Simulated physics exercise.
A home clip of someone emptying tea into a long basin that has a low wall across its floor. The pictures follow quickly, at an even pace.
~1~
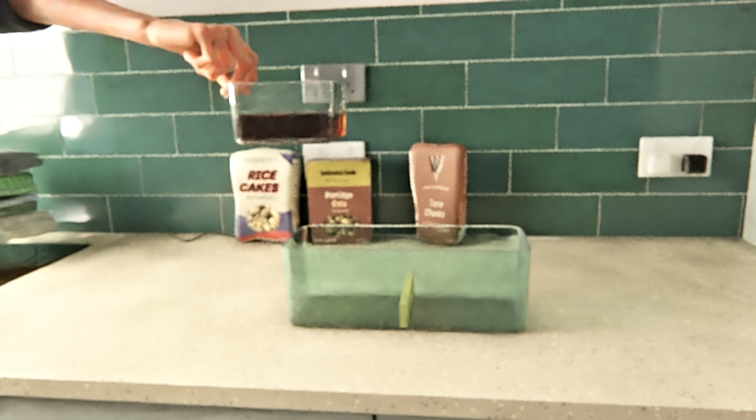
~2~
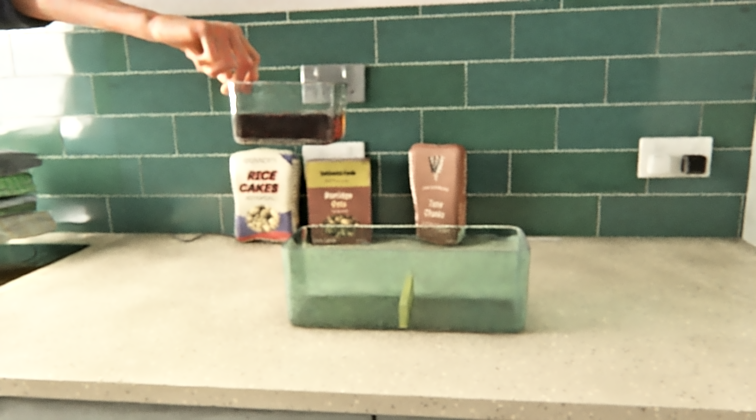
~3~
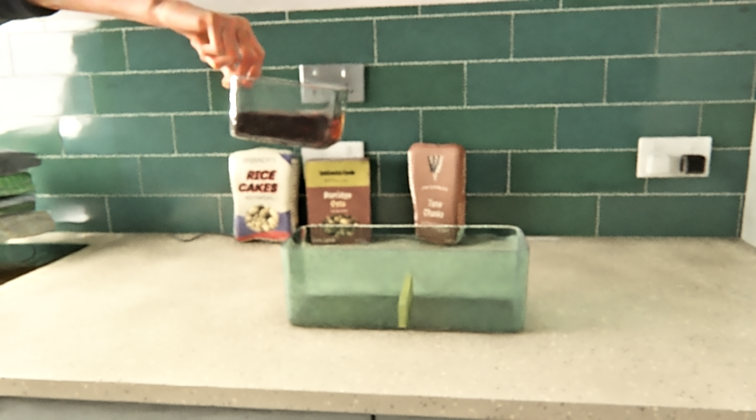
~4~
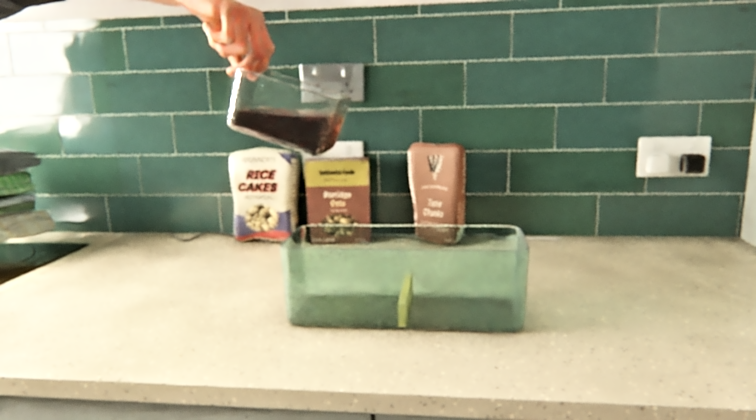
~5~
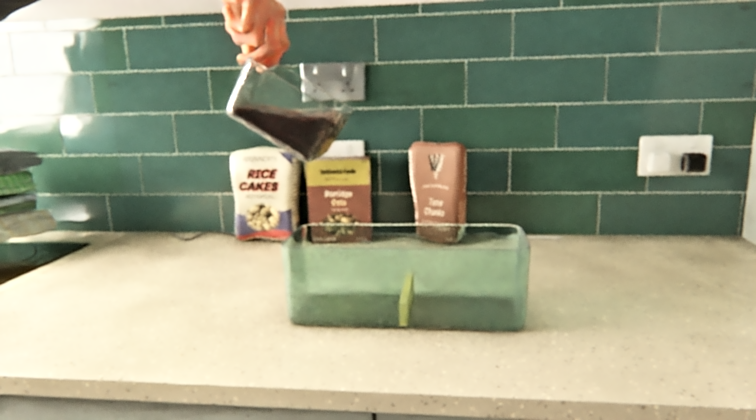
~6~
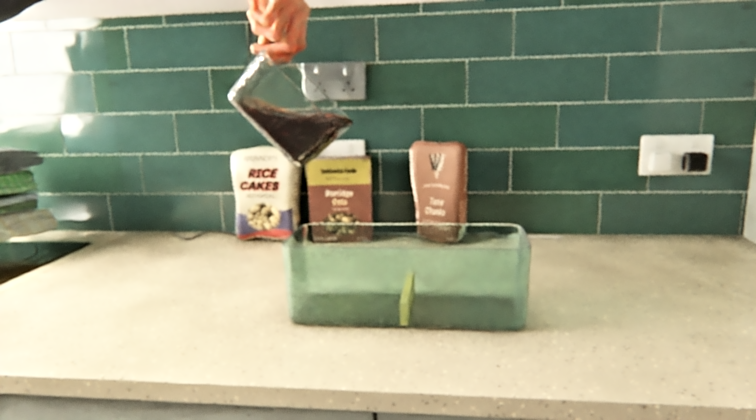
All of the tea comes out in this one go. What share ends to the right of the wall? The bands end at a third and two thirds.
The share right of the wall is under a third.
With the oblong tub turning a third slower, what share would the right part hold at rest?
Roughly 10 in a hundred.
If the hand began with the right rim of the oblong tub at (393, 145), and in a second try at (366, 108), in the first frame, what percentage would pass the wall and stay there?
About 65 and 35 per cent.
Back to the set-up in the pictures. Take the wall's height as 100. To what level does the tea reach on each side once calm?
Left about 60, right about 10.
A moment on, the oblong tub is tipped on its side and 27 per cent is still to pour, 20 is left of the wall and 0 right of it.
Next, the oblong tub is tipped on its side and 13 per cent is still to pour, 76 is left of the wall and 3 right of it.
Then the oblong tub is tipped on its side and 3 per cent is still to pour, 78 is left of the wall and 9 right of it.
Later the oblong tub is tipped on its side and 0 per cent is still to pour, 85 is left of the wall and 11 right of it.
Finally, 86 per cent lies left of the wall, 11 right of it and 3 outside.
